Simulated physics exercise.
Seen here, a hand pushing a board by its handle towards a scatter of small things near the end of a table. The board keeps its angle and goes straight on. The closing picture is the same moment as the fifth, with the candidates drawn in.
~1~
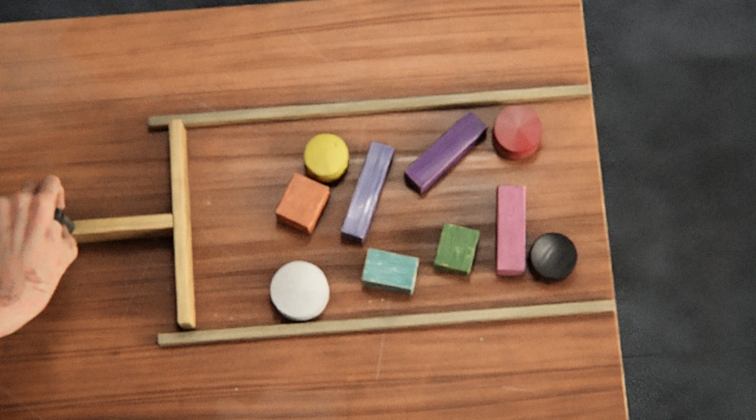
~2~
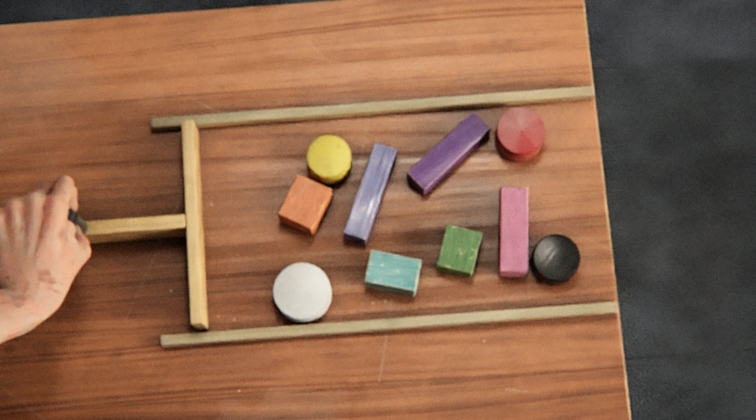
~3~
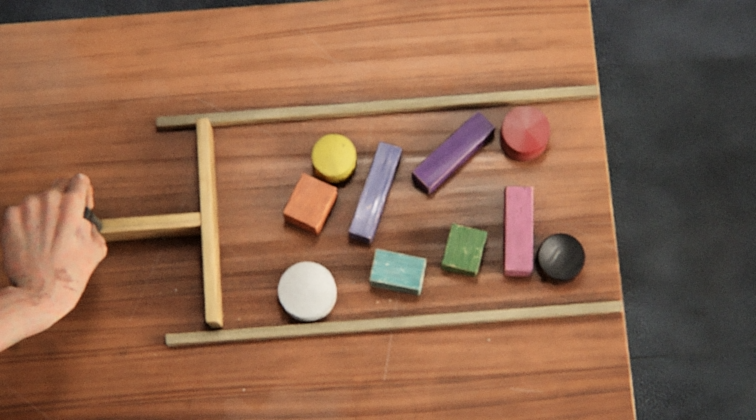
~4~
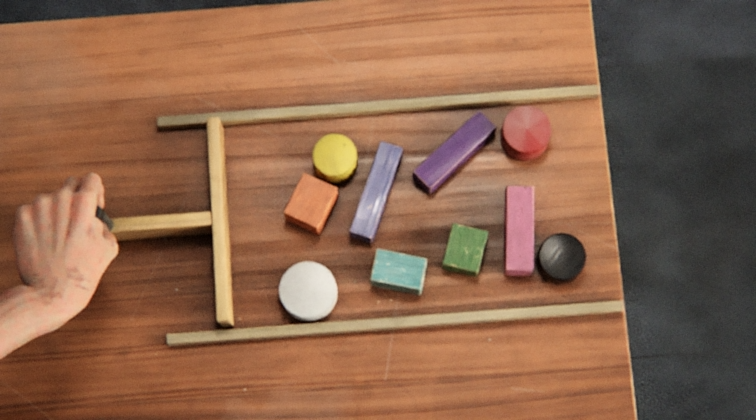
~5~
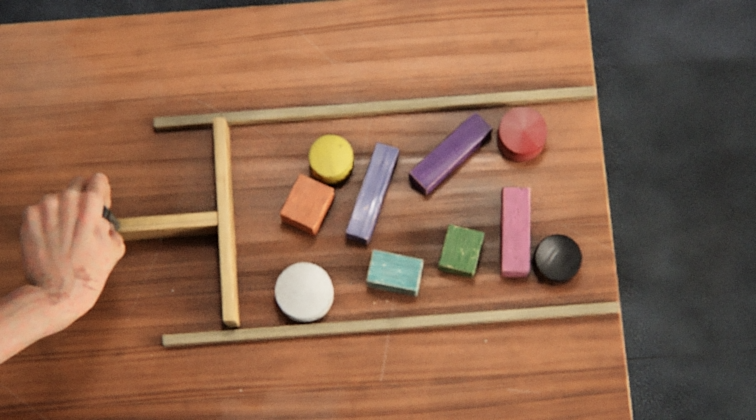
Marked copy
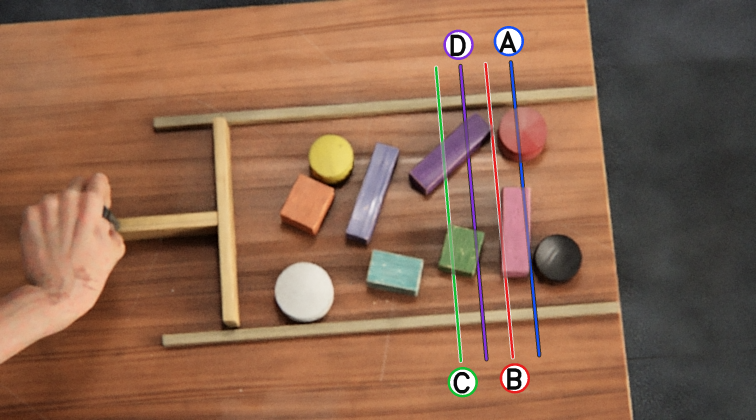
A wooden board, pushed by a hand on its handle, slid slowly to the right between two rails, closing in on the white tin while the scattered colored blocks, bars and tins stayed still.
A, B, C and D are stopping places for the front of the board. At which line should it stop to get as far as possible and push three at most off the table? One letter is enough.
It can go as far as B.
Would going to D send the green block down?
No.
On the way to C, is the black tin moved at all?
By then, yes.
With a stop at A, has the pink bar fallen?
Yes.
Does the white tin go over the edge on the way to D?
No.
On the marked copy, A at (525, 205); B at (499, 207); C at (448, 211); D at (473, 209).
Following B. Soon after the start, board (322, 210); white tin (364, 291); yellow tin (347, 154).
Later, board (420, 203); black tin (580, 264); pink bar (566, 226).
In the end, board (496, 198); pink bar over the edge; red tin over the edge; three fallen.
As for the rest, A drops four; C is within the limit but short; D is within the limit but short.
